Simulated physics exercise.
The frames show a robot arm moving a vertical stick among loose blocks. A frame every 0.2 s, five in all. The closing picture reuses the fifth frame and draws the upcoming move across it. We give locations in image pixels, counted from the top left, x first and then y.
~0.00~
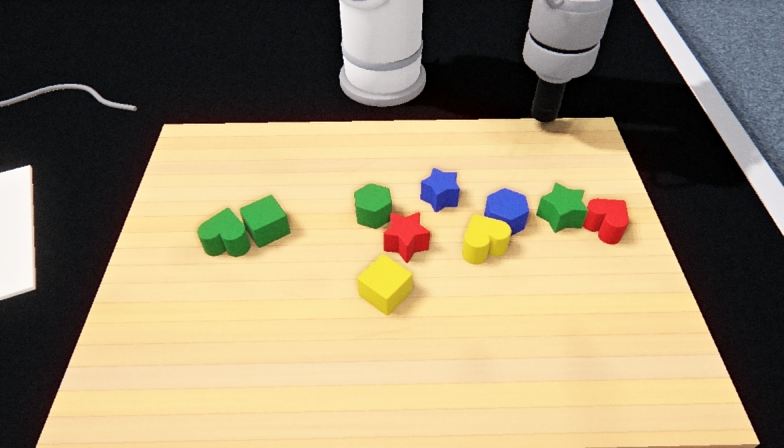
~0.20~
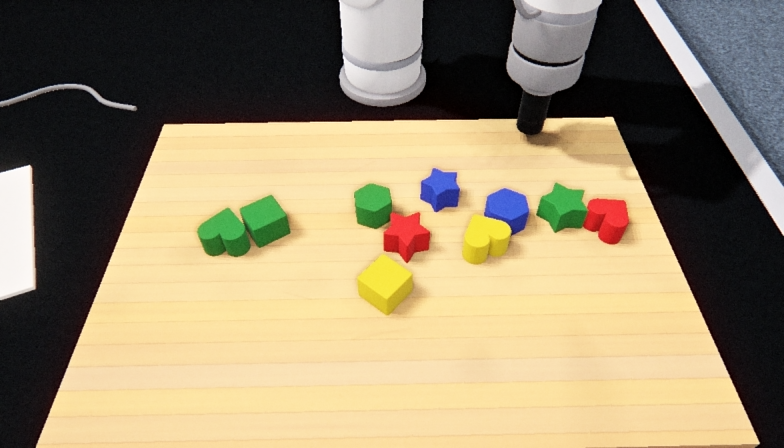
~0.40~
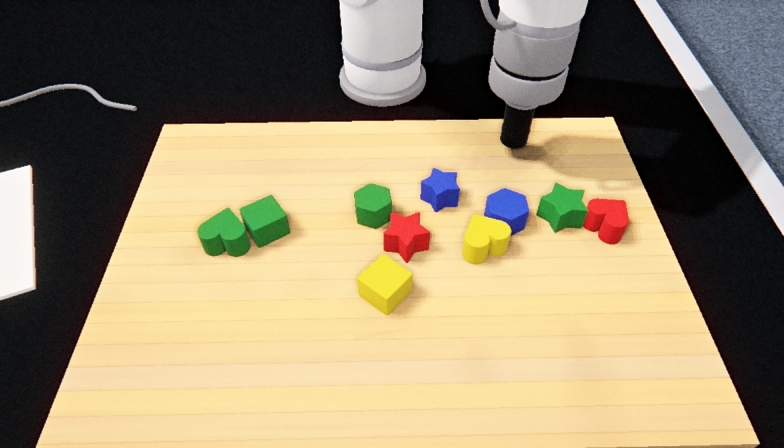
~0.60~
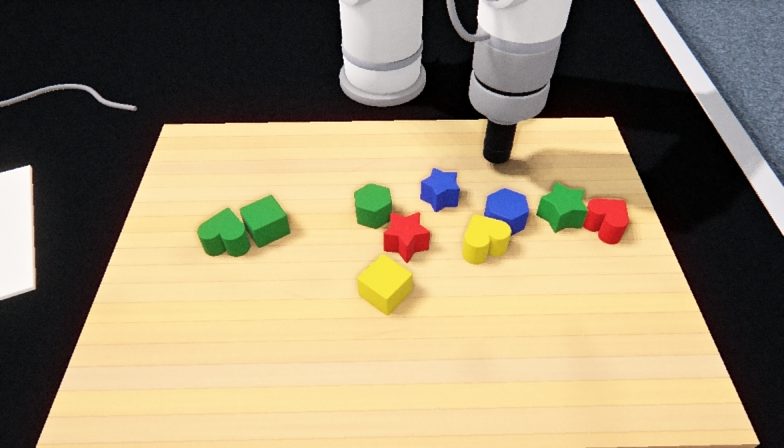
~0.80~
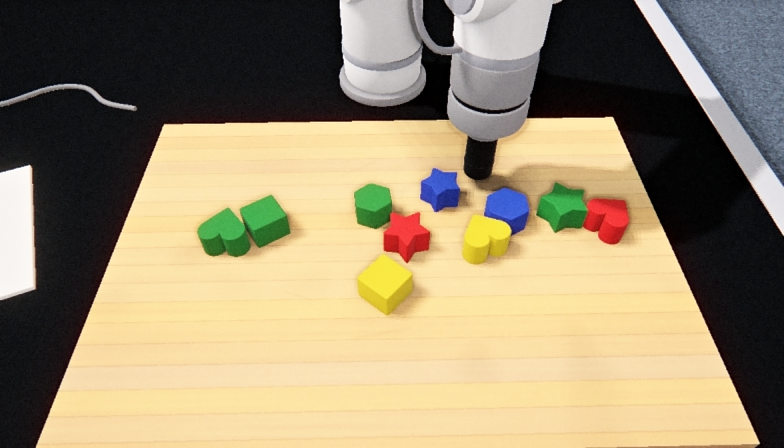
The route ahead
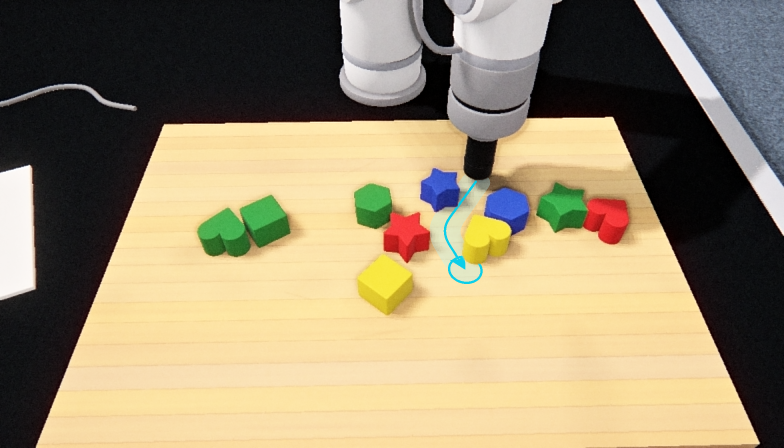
A white robot arm with a black stick hangs over the far edge of a pale wooden board on a black surface, seen from above and in front by a still camera. Green blocks sit at left, a yellow cube and red star near the middle, and blue, yellow, green and red shapes toward the right. The arm glides left and nearer, bringing the stick between the blue star and blue hexagon, while every block stays still.
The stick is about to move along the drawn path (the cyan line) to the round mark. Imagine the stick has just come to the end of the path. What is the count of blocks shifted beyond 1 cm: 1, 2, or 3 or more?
Two will move.
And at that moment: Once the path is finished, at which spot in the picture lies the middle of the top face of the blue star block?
In the picture, it is at (425, 188).
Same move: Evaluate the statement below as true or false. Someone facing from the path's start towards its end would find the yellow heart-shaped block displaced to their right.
False.
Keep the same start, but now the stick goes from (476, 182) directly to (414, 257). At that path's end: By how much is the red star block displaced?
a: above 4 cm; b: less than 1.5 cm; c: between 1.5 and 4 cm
Answer: C.
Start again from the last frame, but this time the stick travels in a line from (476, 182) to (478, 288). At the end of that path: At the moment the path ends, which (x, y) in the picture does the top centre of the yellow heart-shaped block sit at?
So, by the moment the path ends, you'll find the top centre of the yellow heart-shaped block at (516, 286).
Path on the board, from (476, 182) over (457, 207) and (446, 237) to (465, 270).
What follows on the original path. One third of the way, stick at (458, 197); blue star block at (430, 185), turned 15° clockwise.
Two thirds of the way, stick at (447, 227); blue star block at (425, 188), turned 40° clockwise.
At the end, stick at (467, 260); red star block in place; blue star block at (425, 188), turned 40° clockwise; yellow heart-shaped block at (498, 239), turned 45° anticlockwise.
